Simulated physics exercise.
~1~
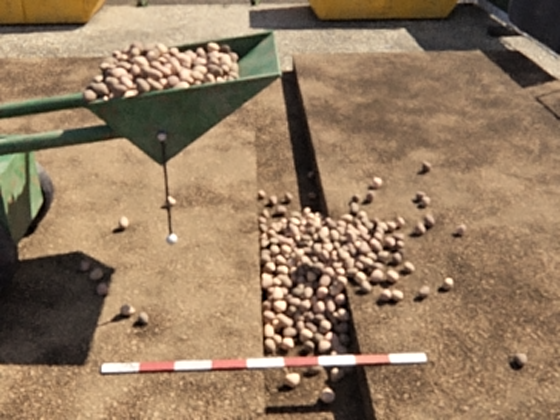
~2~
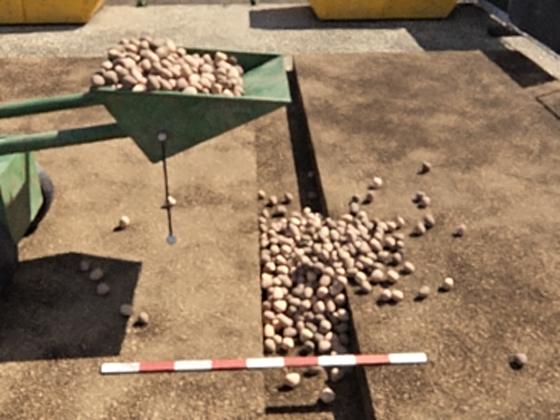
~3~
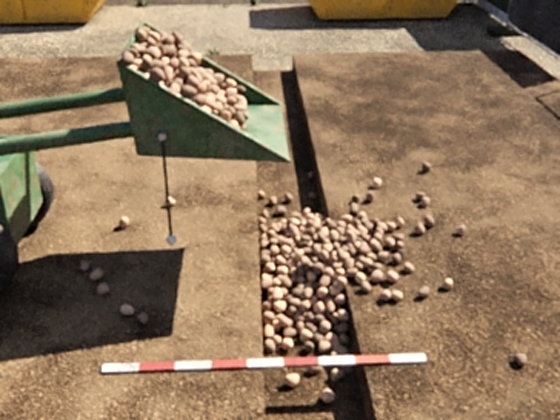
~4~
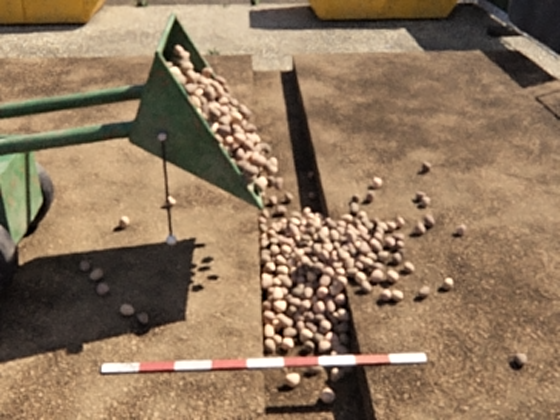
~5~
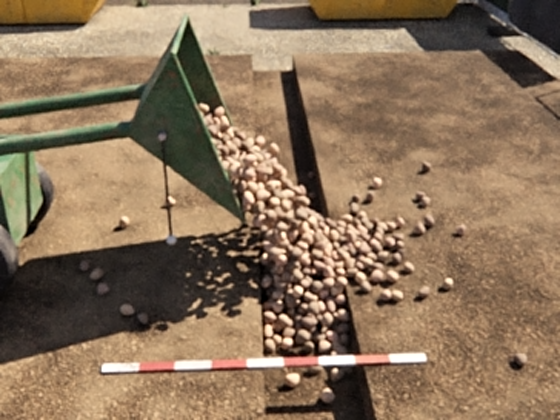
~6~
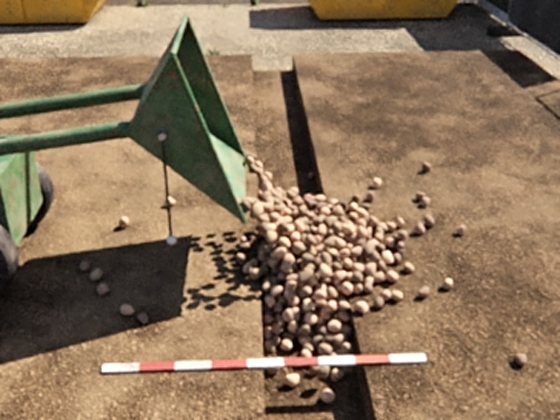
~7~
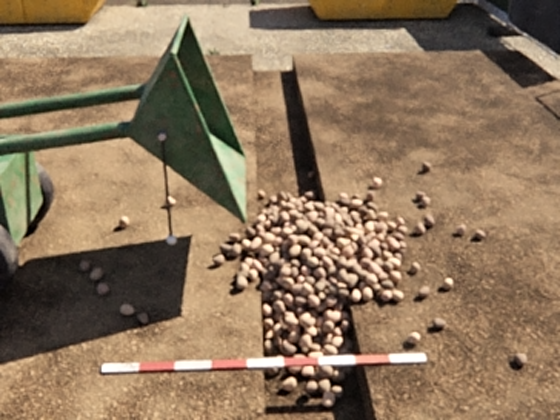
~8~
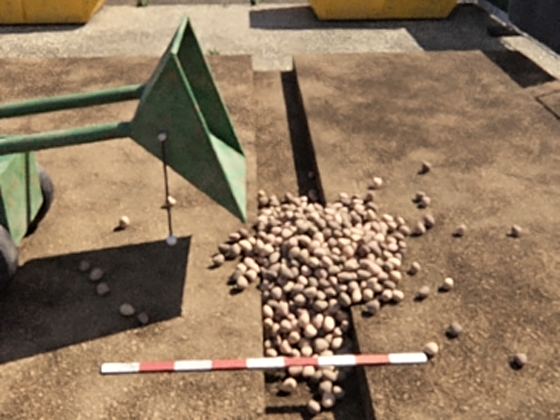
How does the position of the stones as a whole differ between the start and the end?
Taken together, the stones sit lower at the end. At the start many are up in the green bucket, and at the end they all lie in and around the trench.
